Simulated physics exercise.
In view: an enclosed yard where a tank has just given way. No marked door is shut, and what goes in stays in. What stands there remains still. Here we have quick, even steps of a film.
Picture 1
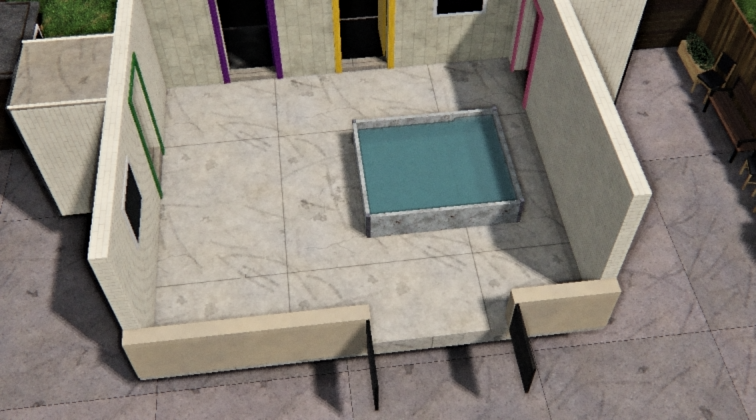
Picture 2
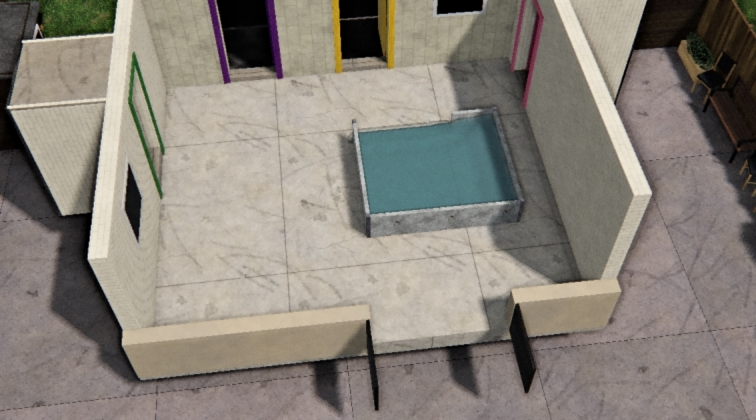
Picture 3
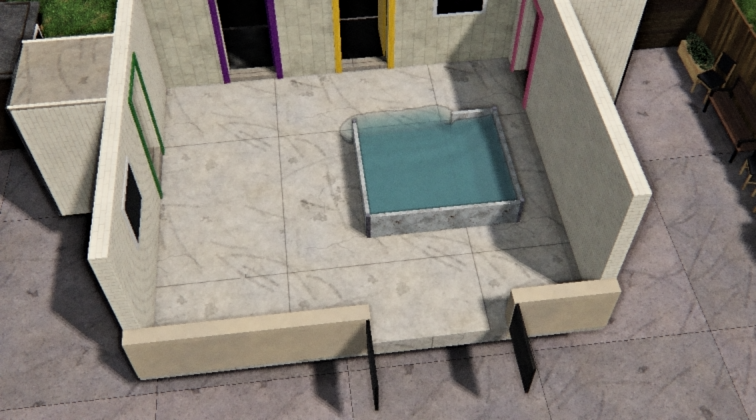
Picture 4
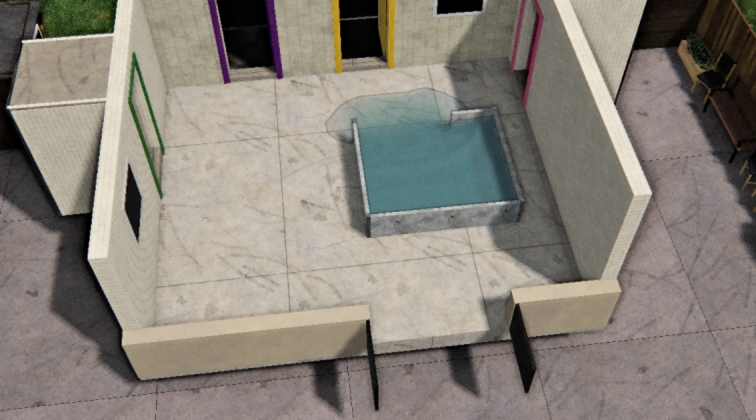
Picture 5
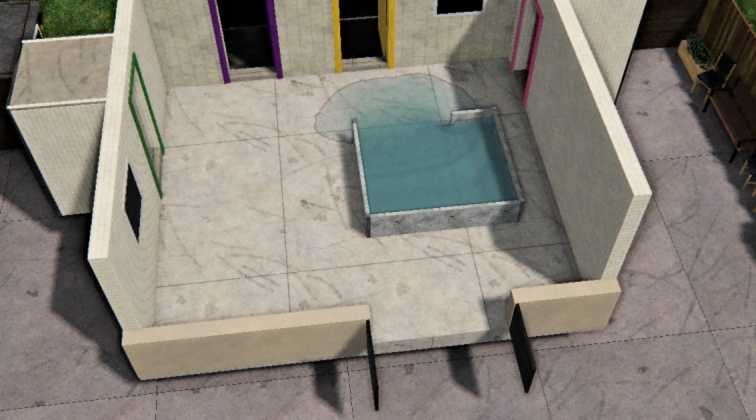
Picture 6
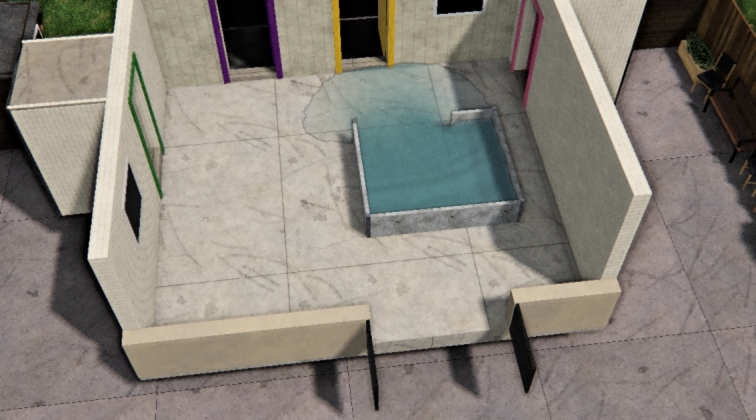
In a walled yard with purple, yellow, green and pink door surrounds, a rectangular tank of blue-green water opens along its far side, and a thin sheet of water spreads across the pale paving toward the back wall.
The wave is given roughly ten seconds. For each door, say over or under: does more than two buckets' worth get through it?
In order: Purple door: Not beyond two buckets; pink door: Beyond two buckets; green door: Not beyond two buckets; yellow door: Beyond two buckets.
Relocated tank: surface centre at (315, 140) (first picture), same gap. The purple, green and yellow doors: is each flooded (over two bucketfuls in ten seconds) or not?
As I see it, the purple door overshoots, the green door stays within the limit and the yellow door stays within the limit.
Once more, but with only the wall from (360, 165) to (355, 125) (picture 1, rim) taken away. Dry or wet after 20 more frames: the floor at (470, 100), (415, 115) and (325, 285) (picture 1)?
In that order: Clear, not flooded, clear.
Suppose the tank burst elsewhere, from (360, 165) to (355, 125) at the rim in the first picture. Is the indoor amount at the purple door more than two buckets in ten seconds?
The purple door falls short.
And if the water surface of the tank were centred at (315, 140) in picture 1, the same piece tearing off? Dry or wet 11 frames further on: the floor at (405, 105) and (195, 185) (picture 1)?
Taking them in the order given, I'd call it drenched and then not reached.
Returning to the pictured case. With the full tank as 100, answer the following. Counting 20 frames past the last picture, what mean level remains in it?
Near 36 in a hundred.
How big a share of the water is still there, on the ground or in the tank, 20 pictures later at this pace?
88 %.
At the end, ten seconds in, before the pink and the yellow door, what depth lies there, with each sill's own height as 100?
I'd say around 80 and 60 in a hundred.
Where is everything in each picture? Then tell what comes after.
In the first frame, the tank at (434, 163) is whole and still.
In the second frame, the front is at a hidden place, out from the gap on the tank's far side.
In the third frame, water pours out on the tank's far side and has run to (346, 129).
In the fourth frame, the front is at (454, 103), out from the gap on the tank's far side.
In the fifth frame, water pours out on the tank's far side and has run to (429, 78).
In the sixth frame, the front is at (344, 73), out from the gap on the tank's far side.
A moment on, water covers 15 % of the floor; the purple door not reached, the pink door not reached, the green door not reached, the yellow door over two buckets in.
Next, water covers 20 % of the floor; the purple door wet at the sill, nothing in, the pink door wet at the sill, nothing in, the green door not reached, the yellow door far over two buckets in.
Then, water covers 35 % of the floor; the purple door under two buckets in, the pink door over two buckets in, the green door wet at the sill, nothing in, the yellow door far over two buckets in.
Later, water covers 65 % of the floor; the purple door under two buckets in, the pink door far over two buckets in, the green door wet at the sill, nothing in, the yellow door far over two buckets in.
In the end, water covers 90 % of the floor; the purple door under two buckets in, the pink door far over two buckets in, the green door wet at the sill, nothing in, the yellow door far over two buckets in.
